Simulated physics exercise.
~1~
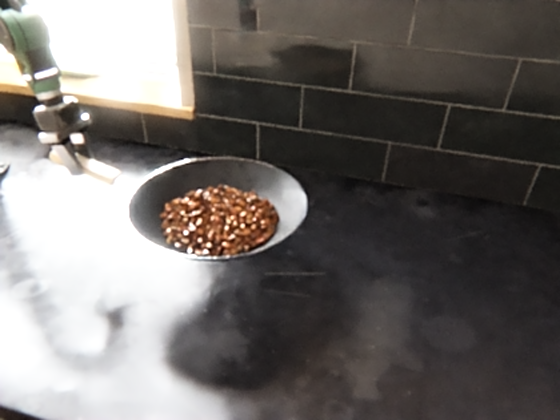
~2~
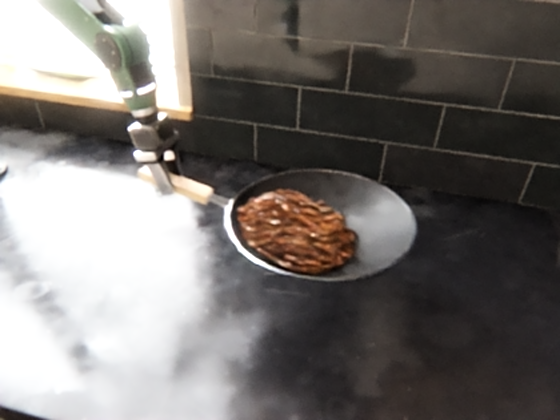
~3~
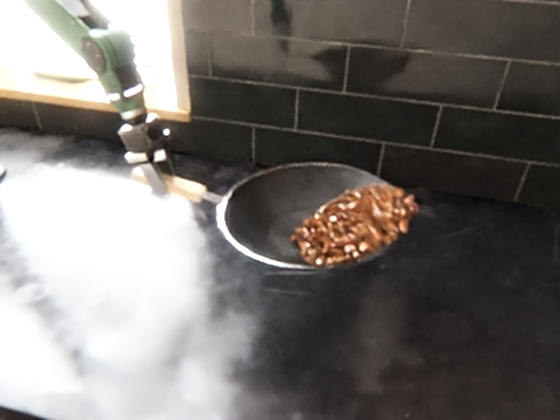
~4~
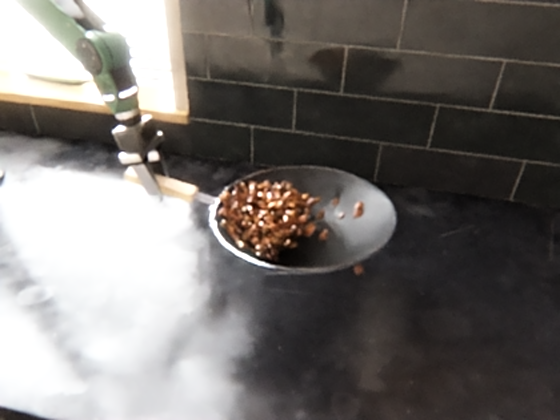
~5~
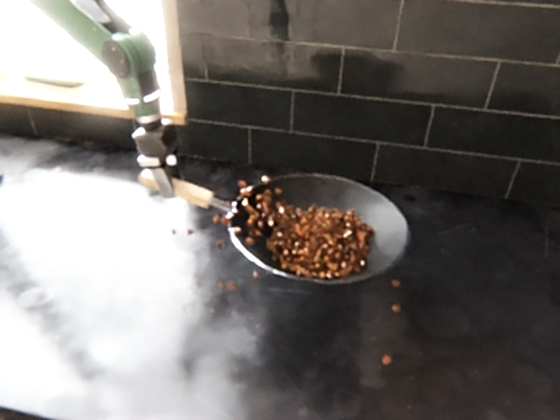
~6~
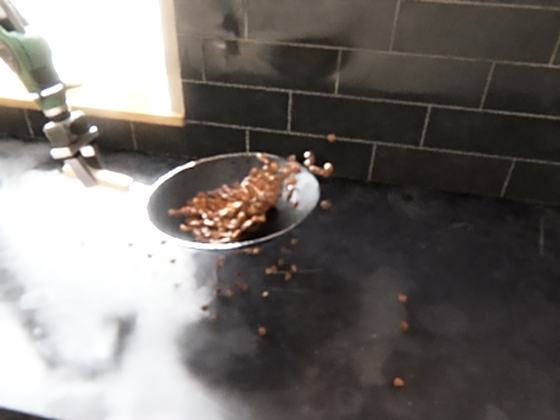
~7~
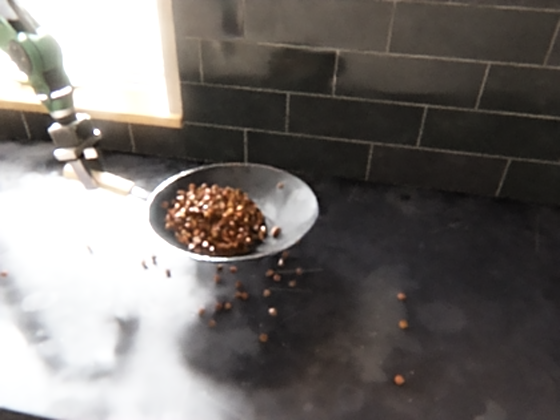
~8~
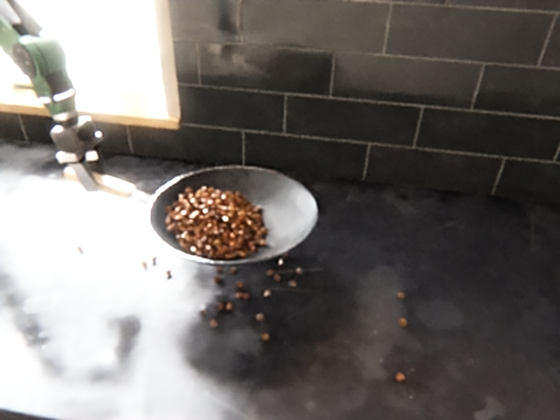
Robot arm jerking a wok of brown pellets right and back left, spilling some onto the dark counter before coming to rest.
